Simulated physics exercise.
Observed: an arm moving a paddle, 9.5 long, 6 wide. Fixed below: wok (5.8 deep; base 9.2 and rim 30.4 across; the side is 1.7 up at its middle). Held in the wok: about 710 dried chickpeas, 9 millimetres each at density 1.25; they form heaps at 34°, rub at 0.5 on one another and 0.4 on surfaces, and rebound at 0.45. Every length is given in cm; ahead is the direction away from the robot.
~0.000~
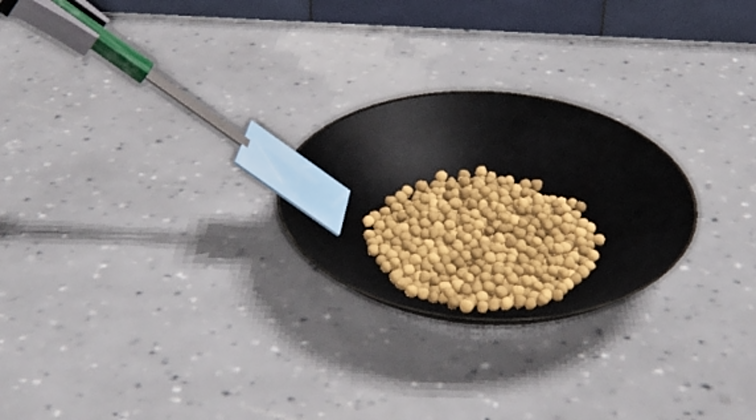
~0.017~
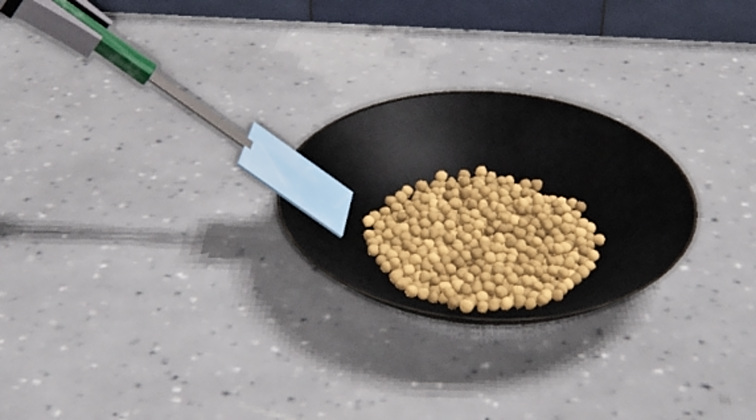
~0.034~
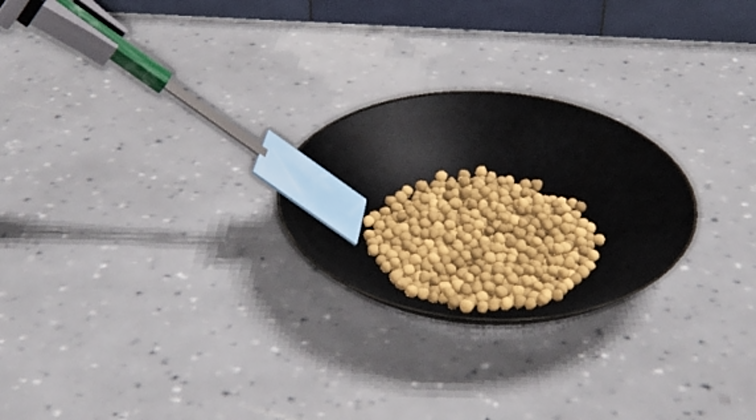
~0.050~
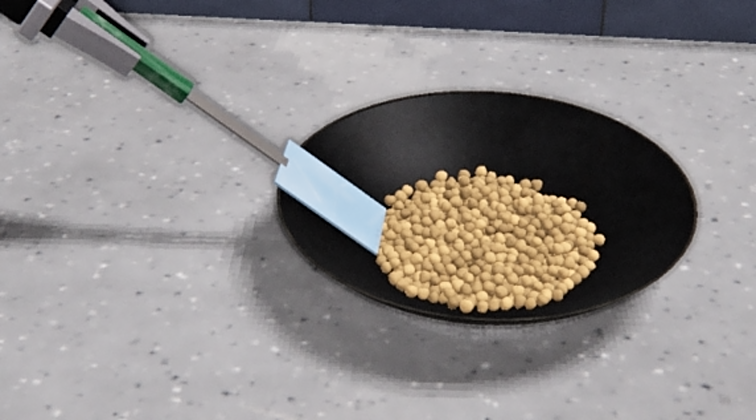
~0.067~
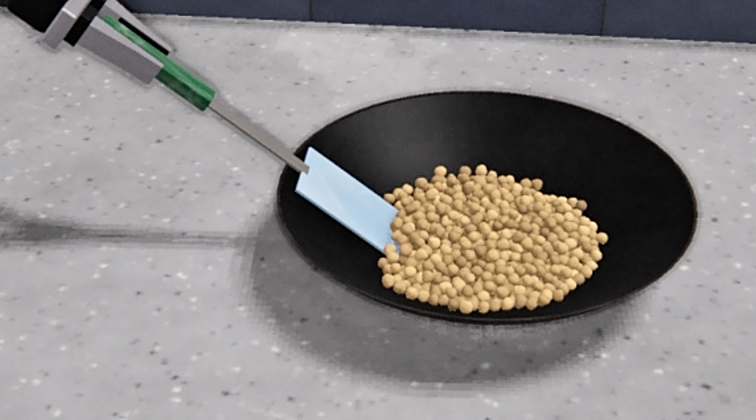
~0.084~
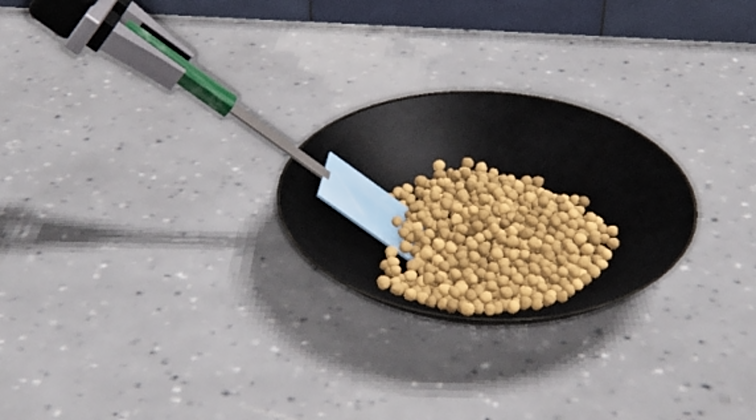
On a speckled gray counter, a robot arm lowered a pale blue paddle rightward into a black wok, then pushed it against the heap of dried chickpeas, nudging them slightly to the right.
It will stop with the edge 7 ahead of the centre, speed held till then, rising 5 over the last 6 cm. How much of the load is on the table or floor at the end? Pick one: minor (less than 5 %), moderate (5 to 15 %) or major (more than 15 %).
Moderate.
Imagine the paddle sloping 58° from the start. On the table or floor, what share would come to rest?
Estimate: Approx. 5 %.
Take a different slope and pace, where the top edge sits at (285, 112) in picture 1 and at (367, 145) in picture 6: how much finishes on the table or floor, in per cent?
About 5 per cent.
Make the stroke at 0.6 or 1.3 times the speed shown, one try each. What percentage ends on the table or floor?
Close to 0 and 10 percent respectively.
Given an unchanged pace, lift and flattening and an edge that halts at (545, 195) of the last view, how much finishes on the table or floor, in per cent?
I'd estimate about 5 per cent.
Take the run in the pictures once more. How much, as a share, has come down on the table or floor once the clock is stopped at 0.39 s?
I'd put it at around 6 per cent.
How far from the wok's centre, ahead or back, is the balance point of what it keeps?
Roughly 4.0 centimetres ahead.
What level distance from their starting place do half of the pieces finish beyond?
It works out to roughly 3 cm.
After 0.13 s, sloping 38°, highest piece 6 above the table; 709 in the wok.
After 0.17 s, sloping 38°, highest piece 6 above the table; 709 in the wok.
After 0.39 s, sloping 38°, highest piece 6 above the table; 650 in the wok, 44 on the table or floor, 15 on the blade or in flight.
After 1.44 s, sloping 38°, highest piece 5 above the table; 650 in the wok, 59 on the table or floor.
At rest, 650 in the wok, 59 on the table or floor. That is 8 % on the table or floor.
